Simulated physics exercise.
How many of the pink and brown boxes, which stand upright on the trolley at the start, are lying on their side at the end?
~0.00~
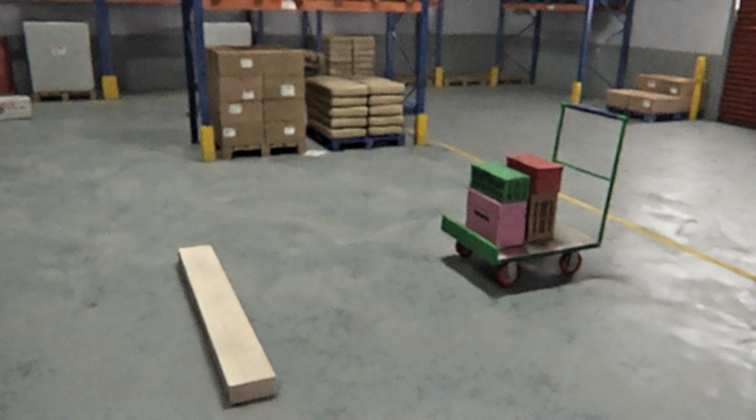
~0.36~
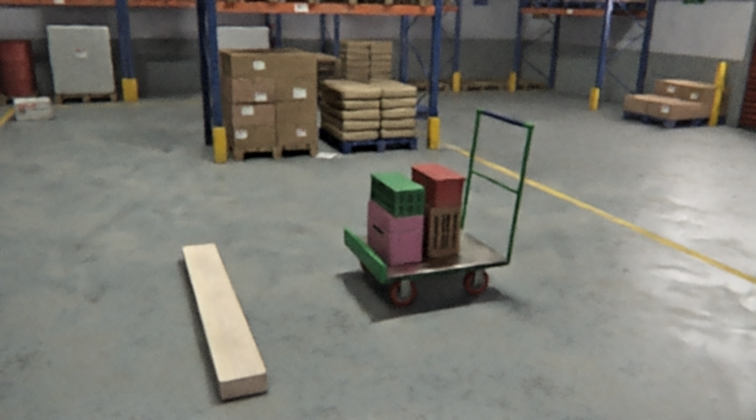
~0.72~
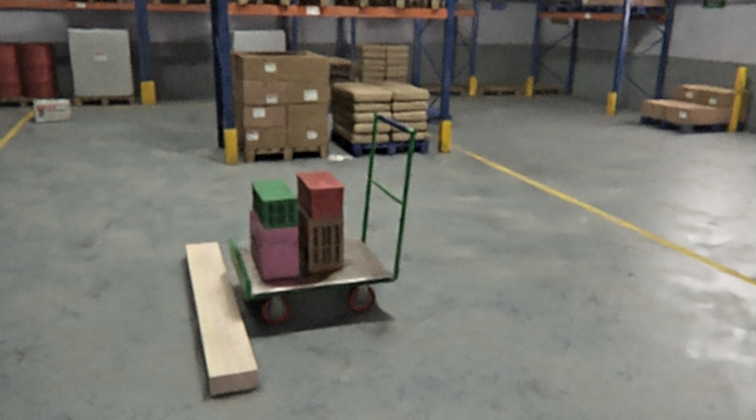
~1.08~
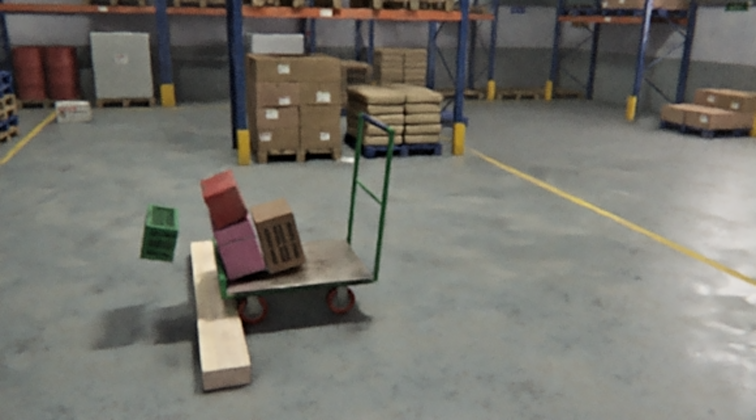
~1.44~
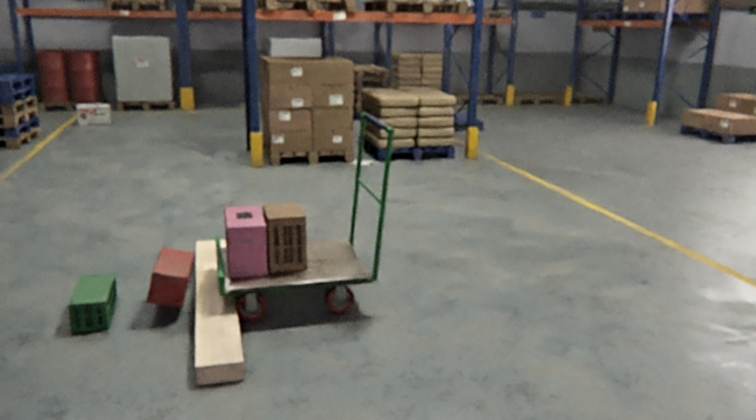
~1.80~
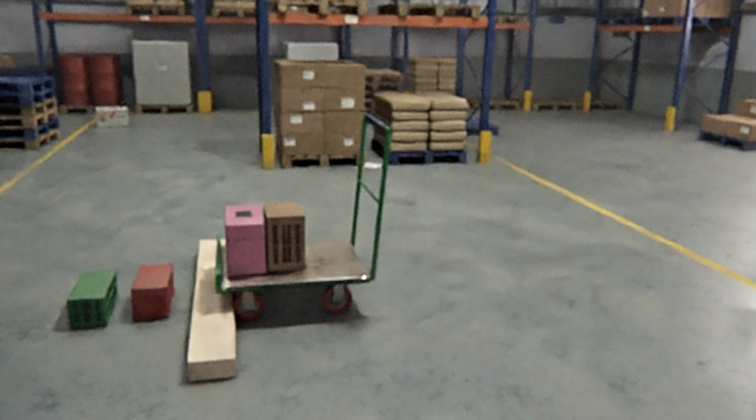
None of them are lying on their side at the end. Both the pink box and the brown crate are standing upright on the trolley.
